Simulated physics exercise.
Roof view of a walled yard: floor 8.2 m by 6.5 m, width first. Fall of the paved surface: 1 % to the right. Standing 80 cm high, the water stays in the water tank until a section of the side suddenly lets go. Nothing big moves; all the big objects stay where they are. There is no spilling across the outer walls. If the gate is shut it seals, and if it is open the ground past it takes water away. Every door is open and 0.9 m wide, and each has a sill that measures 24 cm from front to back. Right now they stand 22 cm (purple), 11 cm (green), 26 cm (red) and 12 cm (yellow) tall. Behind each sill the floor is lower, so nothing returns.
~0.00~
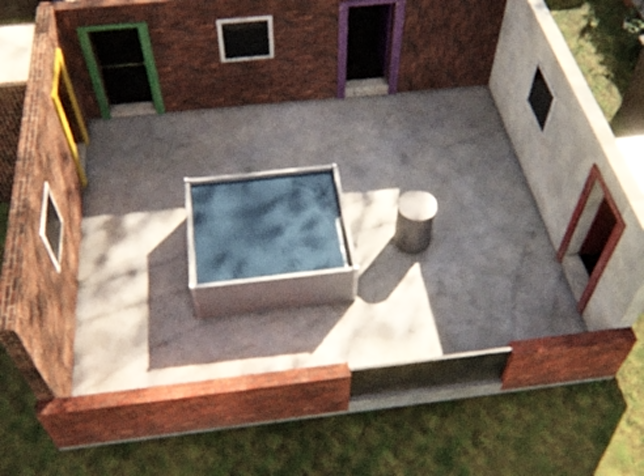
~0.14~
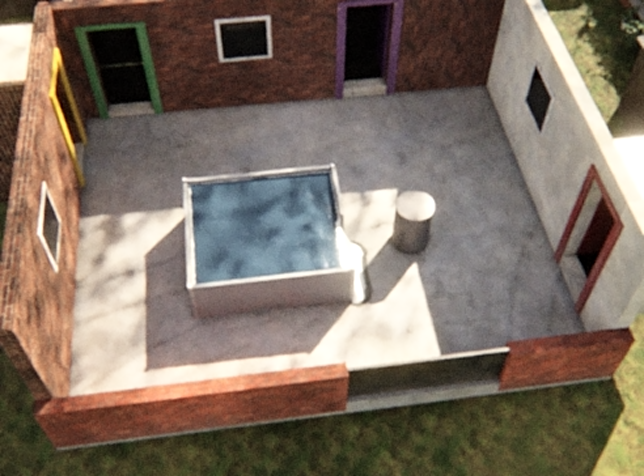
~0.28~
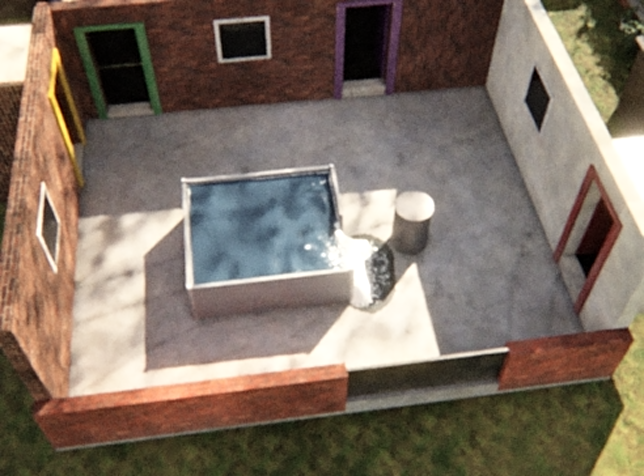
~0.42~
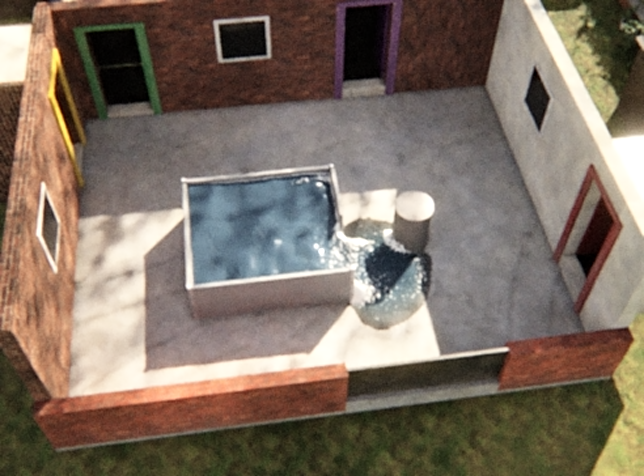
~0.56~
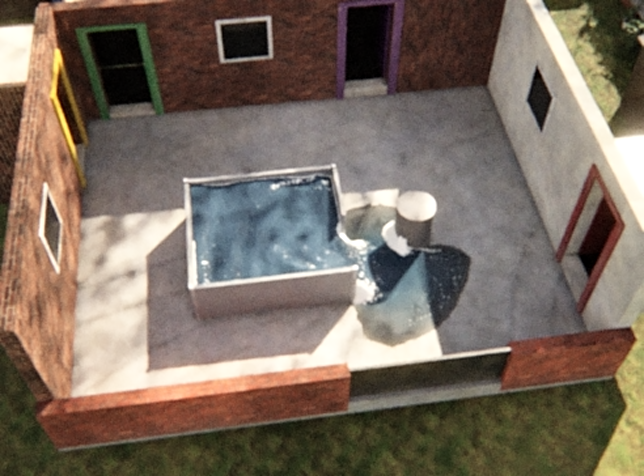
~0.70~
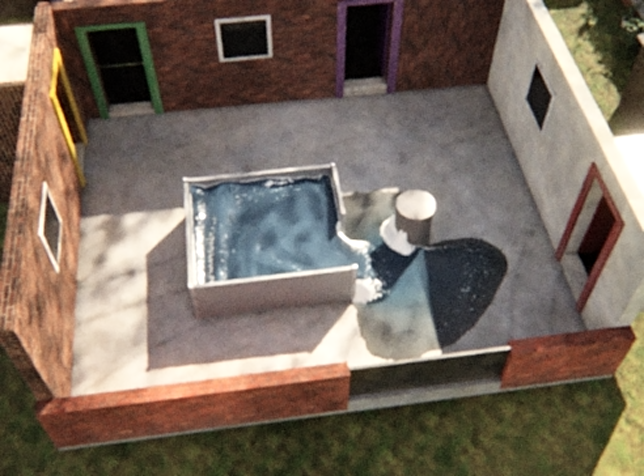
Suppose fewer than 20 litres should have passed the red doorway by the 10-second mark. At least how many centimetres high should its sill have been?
I would say at least 34 cm.
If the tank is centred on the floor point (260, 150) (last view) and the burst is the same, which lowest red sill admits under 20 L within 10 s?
17 cm, give or take.
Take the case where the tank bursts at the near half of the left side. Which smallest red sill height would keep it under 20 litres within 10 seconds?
Estimate: Near 15 cm.
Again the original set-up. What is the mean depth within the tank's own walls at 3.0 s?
Mean depth: Approx. 40 cm.
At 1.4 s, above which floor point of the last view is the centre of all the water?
The balance point sits at roughly (319, 263).
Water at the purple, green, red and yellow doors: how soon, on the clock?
Arrival: Purple 2.2 s, green 7.0 s, red 1.0 s, yellow 8.5 s.
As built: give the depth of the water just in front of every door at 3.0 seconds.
Depths in cm - purple: 11, green: 0, red: 38, yellow: 0.
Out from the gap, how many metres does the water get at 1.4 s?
The front is some 4.2 m out.
After 1.4 s water covers 25 % of the floor, deepest (48 cm) near (396, 256); 33 cm at the red door, 1 litre in over its 26 cm sill.
After 3.0 s water covers 45 % of the floor, deepest (38 cm) near (581, 327); 38 cm at the red door, 72 litres in over its 26 cm sill.
After 10.0 s water covers 95 % of the floor, deepest (16 cm) near (488, 96); 16 cm at the red door, 97 litres in over its 26 cm sill.
At the red door as built, the water arrived by 1.0 s and peaked near 42 cm at 2.6 s.
Run again over the same 10 s with other heights there, 54 litres in over 29.5 cm, 4 litres over 40 cm. The limit of 20 litres is kept from about 34 cm up.
